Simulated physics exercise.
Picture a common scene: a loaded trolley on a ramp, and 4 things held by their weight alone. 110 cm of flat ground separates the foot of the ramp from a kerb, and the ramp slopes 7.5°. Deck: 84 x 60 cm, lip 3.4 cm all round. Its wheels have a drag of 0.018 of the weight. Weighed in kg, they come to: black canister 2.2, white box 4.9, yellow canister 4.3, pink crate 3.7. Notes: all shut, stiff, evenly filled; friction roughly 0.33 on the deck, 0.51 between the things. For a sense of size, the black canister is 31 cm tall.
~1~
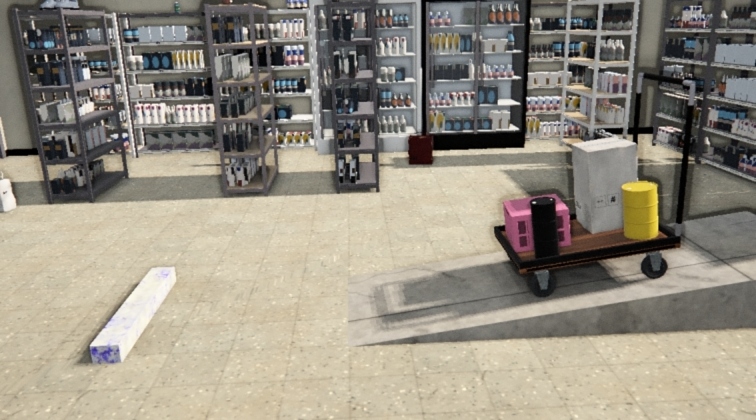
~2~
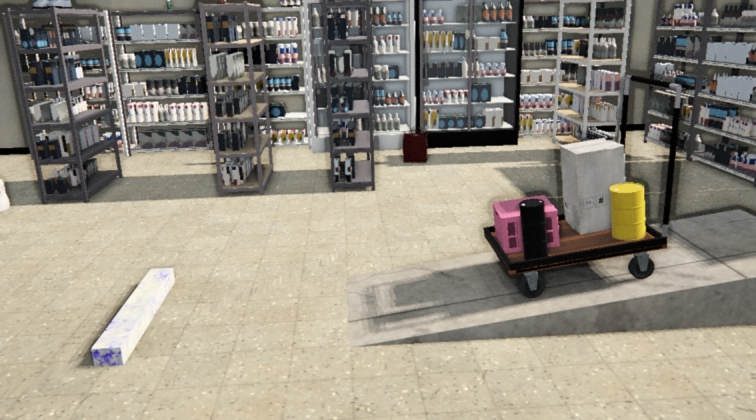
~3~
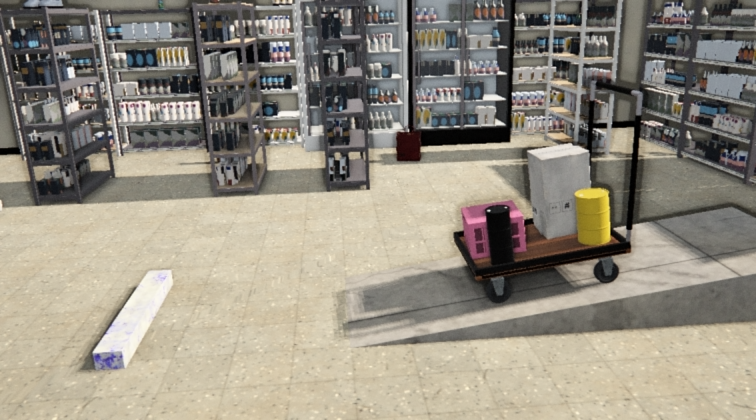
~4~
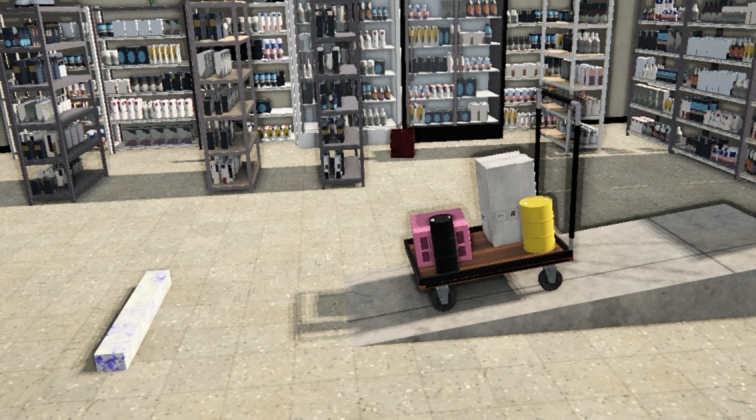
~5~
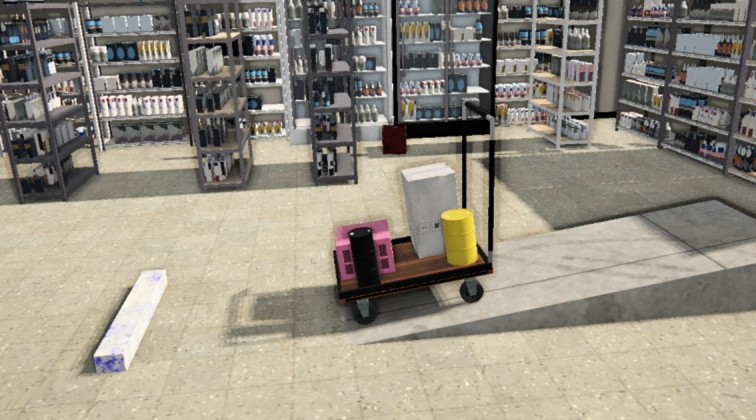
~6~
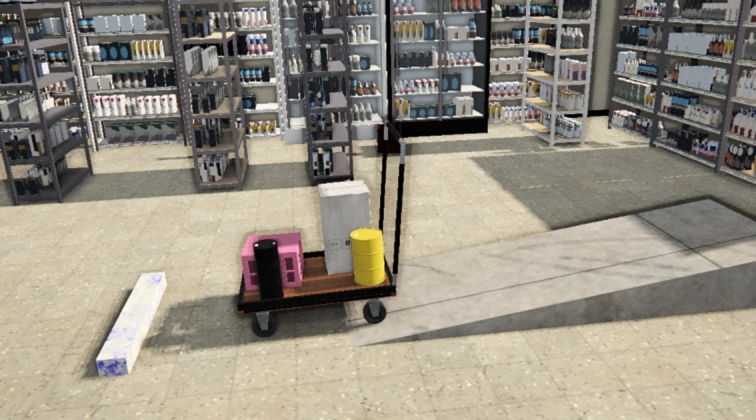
A loaded flat trolley with a tall dark handle rolls down a low grey ramp in a tiled shop lined with bottle-filled shelves, seen from slightly above. It carries a pink crate and black canister at left, an upright white box and a yellow canister at right. It travels leftward onto the tiles, nearing a pale, purple-marked kerb, while the view shifts slightly.
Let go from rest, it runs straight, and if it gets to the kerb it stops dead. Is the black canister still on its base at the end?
No.
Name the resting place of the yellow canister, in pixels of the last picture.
At about (201, 274).
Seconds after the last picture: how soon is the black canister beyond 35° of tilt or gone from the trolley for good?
Answer: About 0.6 s.
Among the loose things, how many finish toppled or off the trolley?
Total: 1.
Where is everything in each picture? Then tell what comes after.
Kerb 204 cm ahead; black canister (545, 228); white box (605, 184), in the first picture.
Kerb 200 cm ahead; pink crate (525, 224); white box (593, 186), in the second picture.
Kerb 182 cm ahead; yellow canister (593, 216); pink crate (493, 229), in the third picture.
Kerb 153 cm ahead; white box (507, 198); yellow canister (538, 225), in the fourth picture.
Kerb 111 cm ahead; pink crate (365, 249); white box (432, 210), in the fifth picture.
Kerb 57 cm ahead; black canister (269, 271); yellow canister (368, 256), in the sixth picture.
Then, 0.40 s after the last picture, trolley at the kerb; black canister slid 5 cm near (144, 281); white box slid 5 cm; yellow canister slid 5 cm.
Then, 0.50 s after the last picture, trolley at the kerb; black canister tipped 20° from how it sat near (127, 280); white box slid 17 cm; yellow canister slid 18 cm.
Then, 0.70 s after the last picture, trolley at the kerb; black canister now off the trolley; yellow canister slid 32 cm; white box tipped 9° from how it sat.
Then, 1.00 s after the last picture, trolley at the kerb; yellow canister slid 31 cm; white box slid 9 cm; pink crate slid 3 cm.
At rest, off the trolley and tipped over, black canister; not toppled but over 10 cm from the start, yellow canister; the other 2 in place, give or take 10 cm. Seen from the same camera at the end, black canister near (49, 339).
